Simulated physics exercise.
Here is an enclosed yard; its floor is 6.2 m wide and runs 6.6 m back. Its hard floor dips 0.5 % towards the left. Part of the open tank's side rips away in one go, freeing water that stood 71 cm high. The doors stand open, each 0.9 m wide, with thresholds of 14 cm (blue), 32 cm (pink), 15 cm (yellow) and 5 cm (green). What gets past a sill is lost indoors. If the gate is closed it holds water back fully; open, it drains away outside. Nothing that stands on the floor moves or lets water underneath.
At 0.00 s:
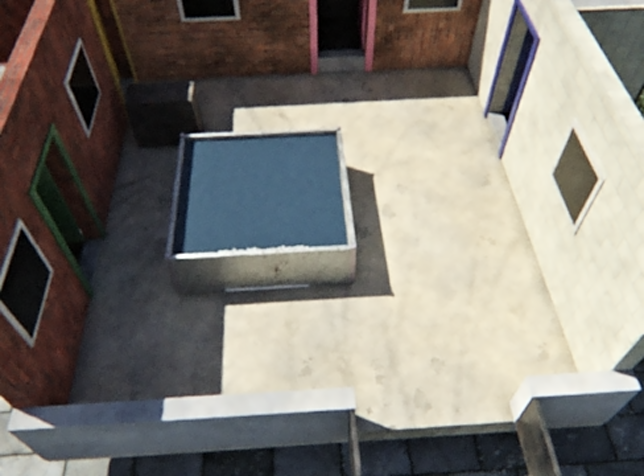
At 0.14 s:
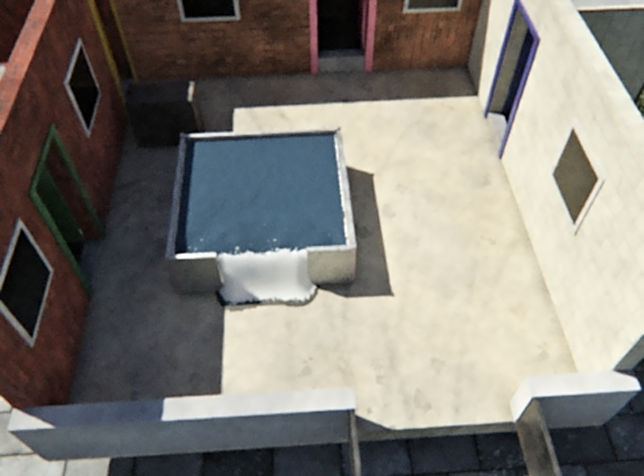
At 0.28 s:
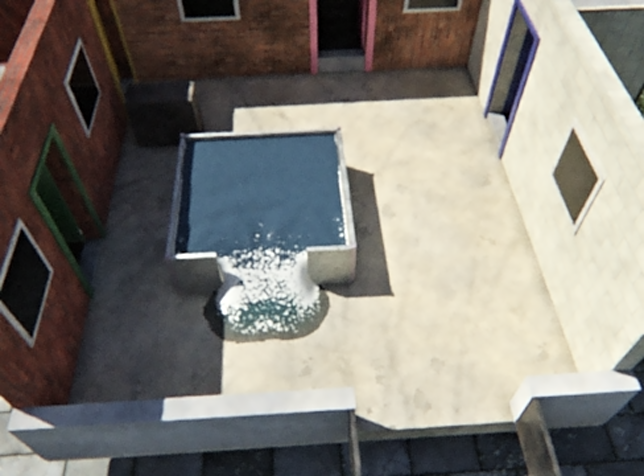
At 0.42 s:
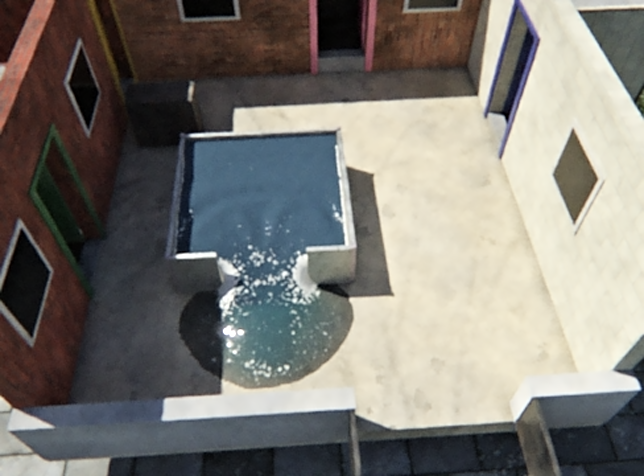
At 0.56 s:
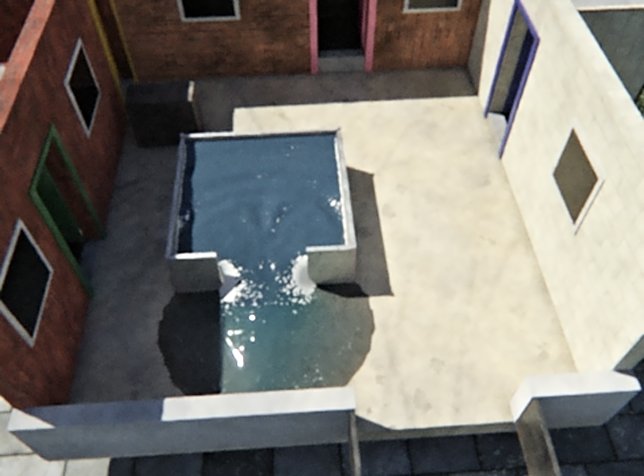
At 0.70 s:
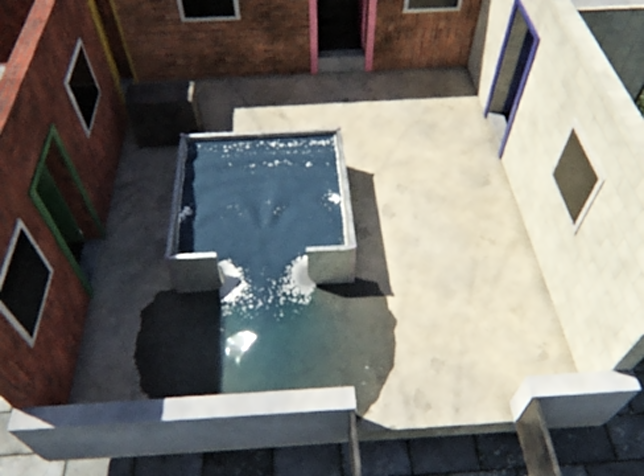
A walled yard with a pale floor, partly in shadow, is seen from above by a still camera. Brick-red walls with a green-framed doorway at left and a pink one at back, and a cream wall with a blue-framed doorway at right, surround a square tank of blue water. Part of the tank's near side gives way, and white, foaming water pours out, spreading across the floor in a widening, rounded pool towards the low front wall.
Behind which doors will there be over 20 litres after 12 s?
The water let in: At the blue door it does not reach the limit; at the pink door it stays under the limit; at the yellow door it stays under the limit; at the green door it exceeds the limit.
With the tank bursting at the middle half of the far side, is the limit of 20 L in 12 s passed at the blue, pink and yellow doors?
Then: Blue below, pink under, yellow over.
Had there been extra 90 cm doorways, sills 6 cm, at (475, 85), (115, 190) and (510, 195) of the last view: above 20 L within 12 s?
In turn: Over, past it, below.
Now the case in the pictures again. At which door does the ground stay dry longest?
It is the pink one.
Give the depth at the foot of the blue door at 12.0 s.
Some 8.0 cm.
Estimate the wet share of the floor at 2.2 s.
Some 25 per cent of it.
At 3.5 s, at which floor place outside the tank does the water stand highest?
At about (79, 430).
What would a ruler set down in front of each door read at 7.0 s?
Depths in cm: Blue 3, pink 5, yellow 8, green 7.
After 1.4 s water covers 20 % of the floor and is deepest (46 cm) near (264, 417); blue door not reached, pink door not reached, yellow door not reached, green door not reached.
After 2.2 s water covers 25 % of the floor and is deepest (45 cm) near (64, 431); blue door not reached, pink door not reached, yellow door not reached, green door not reached.
After 3.5 s water covers 45 % of the floor and is deepest (32 cm) near (79, 430); blue door not reached, pink door not reached, yellow door not reached, green door 8 cm at the sill, 1 L in.
After 7.0 s water covers 95 % of the floor and is deepest (22 cm) near (166, 150); blue door 3 cm at the sill, 0 L in, pink door 5 cm at the sill, 0 L in, yellow door 8 cm at the sill, 0 L in, green door 7 cm at the sill, 17 L in.
After 12.0 s water covers 100 % of the floor and is deepest (12 cm) near (102, 247); blue door 8 cm at the sill, 0 L in, pink door 7 cm at the sill, 0 L in, yellow door 5 cm at the sill, 0 L in, green door 11 cm at the sill, 66 L in.
